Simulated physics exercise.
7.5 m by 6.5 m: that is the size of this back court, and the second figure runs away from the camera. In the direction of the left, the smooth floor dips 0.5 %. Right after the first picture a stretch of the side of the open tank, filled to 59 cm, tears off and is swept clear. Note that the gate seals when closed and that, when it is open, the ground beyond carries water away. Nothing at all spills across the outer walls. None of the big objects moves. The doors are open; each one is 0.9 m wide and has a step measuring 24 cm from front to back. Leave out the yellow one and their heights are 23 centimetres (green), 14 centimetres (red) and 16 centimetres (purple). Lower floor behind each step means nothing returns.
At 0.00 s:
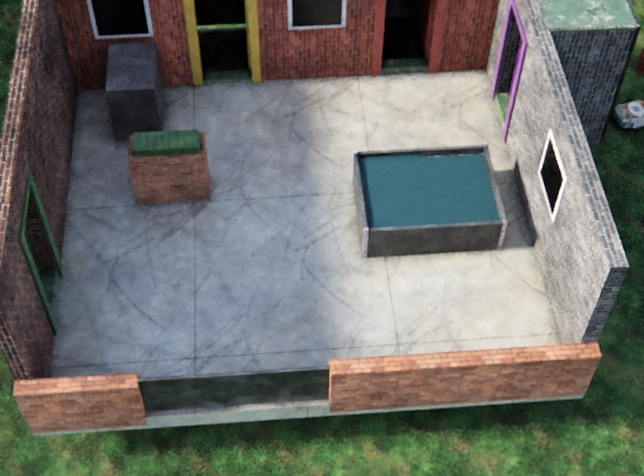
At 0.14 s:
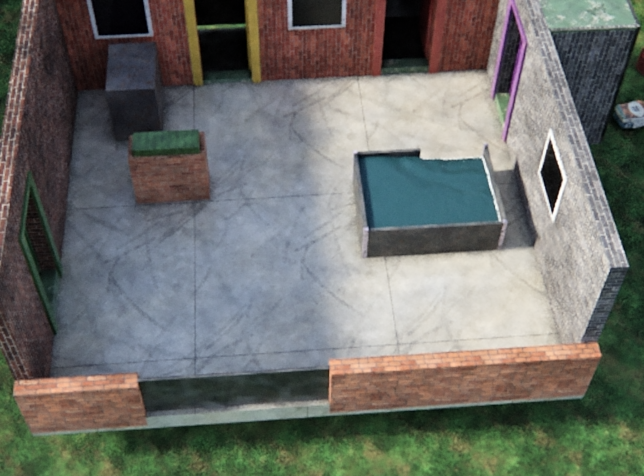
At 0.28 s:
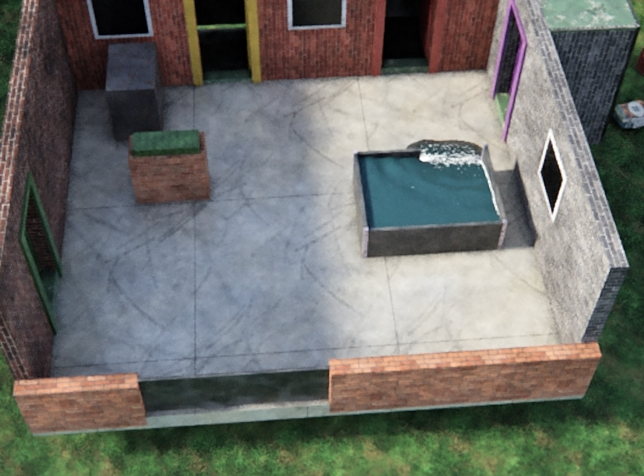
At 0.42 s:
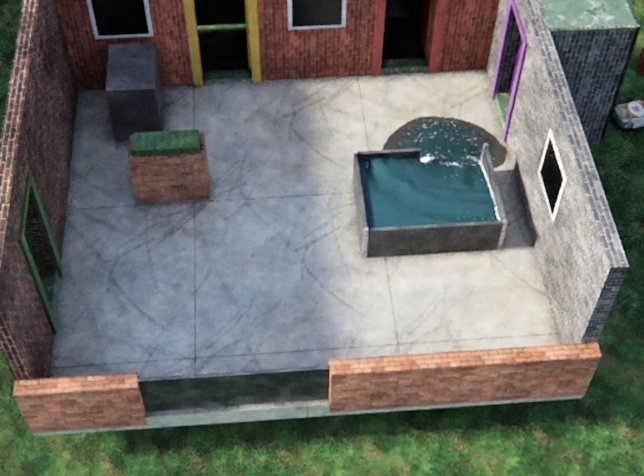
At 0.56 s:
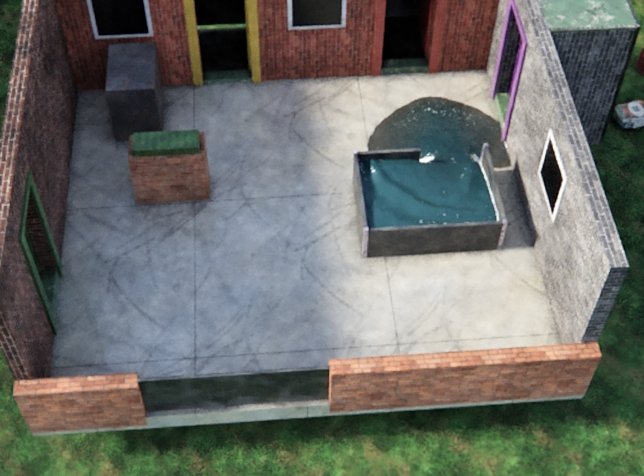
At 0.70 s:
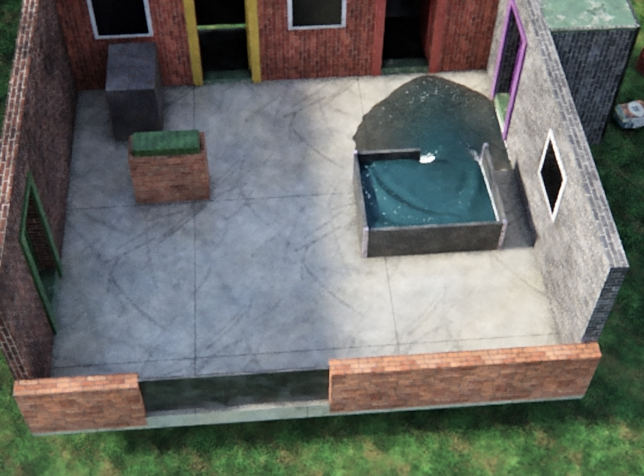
At the start, still water fills an open tank on the right side of a walled court with a smooth floor. A stretch of the tank's far side breaks away, and water pours out behind it, spreading in a widening dark, rounded pool toward the back wall while the level in the tank drops slightly.
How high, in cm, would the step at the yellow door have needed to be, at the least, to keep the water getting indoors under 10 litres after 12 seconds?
About 6.5 cm.
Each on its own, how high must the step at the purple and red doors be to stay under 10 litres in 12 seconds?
About 18 cm at purple and about 24 cm at red.
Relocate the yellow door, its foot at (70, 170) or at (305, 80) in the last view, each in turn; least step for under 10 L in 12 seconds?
In turn: About 10.0 cm, about 7.0 cm.
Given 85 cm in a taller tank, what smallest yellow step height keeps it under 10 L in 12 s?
In that case, roughly 9.5 cm.
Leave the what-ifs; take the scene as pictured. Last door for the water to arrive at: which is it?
That would be the green door.
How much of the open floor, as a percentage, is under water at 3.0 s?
Some 20 in a hundred.
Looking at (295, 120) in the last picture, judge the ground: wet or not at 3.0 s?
At that moment it's submerged.
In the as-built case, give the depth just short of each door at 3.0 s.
Centimetres: Green = 0, red = 20, purple = 20, yellow = 4.
After 1.4 s water covers 15 % of the floor, deepest (46 cm) near (483, 76); it has not reached the yellow door.
After 3.0 s water covers 20 % of the floor, deepest (25 cm) near (463, 77); 4 cm at the yellow door, 0 litres in over its 7 cm step.
After 12.0 s water covers 90 % of the floor, deepest (9 cm) near (156, 175); 8 cm at the yellow door, 7 litres in over its 7 cm step.
At the yellow door as built, the water arrived by 2.4 s and peaked near 8 cm at 10.6 s.
Run again over the same 12 s with other heights there, 16 litres in over 5.5 cm, 5 litres over 7.5 cm. The limit of 10 litres is kept from about 6.5 cm up.
